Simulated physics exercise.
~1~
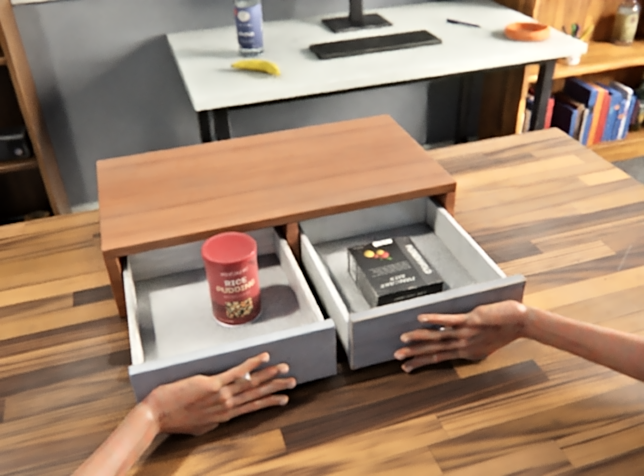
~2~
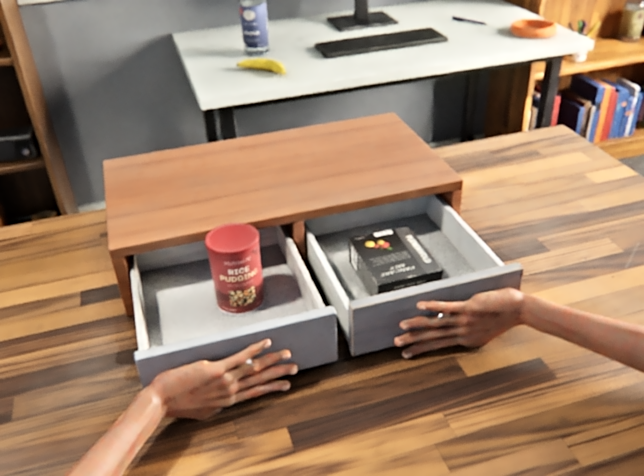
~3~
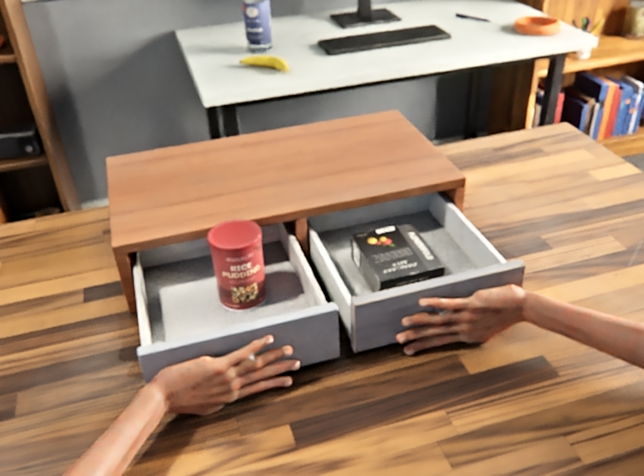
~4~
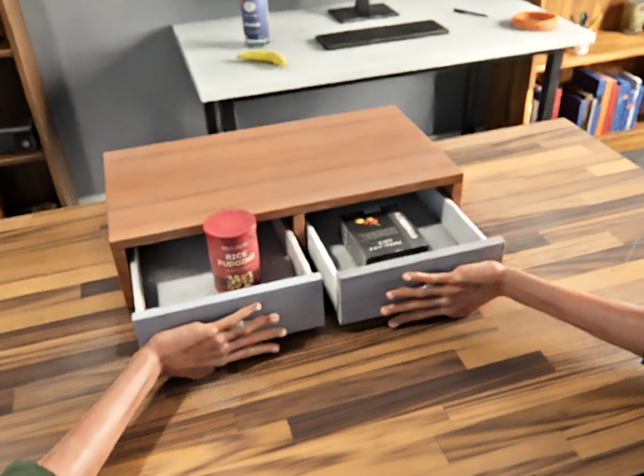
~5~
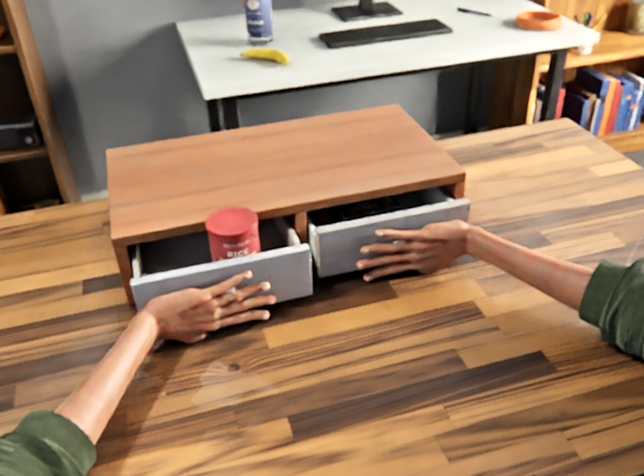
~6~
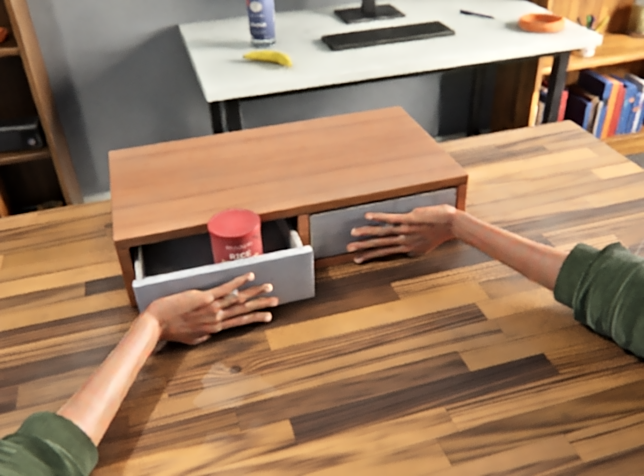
On a wooden table, two hands pushing in side-by-side drawers, the right one shutting flush, the left staying ajar with a red pot.
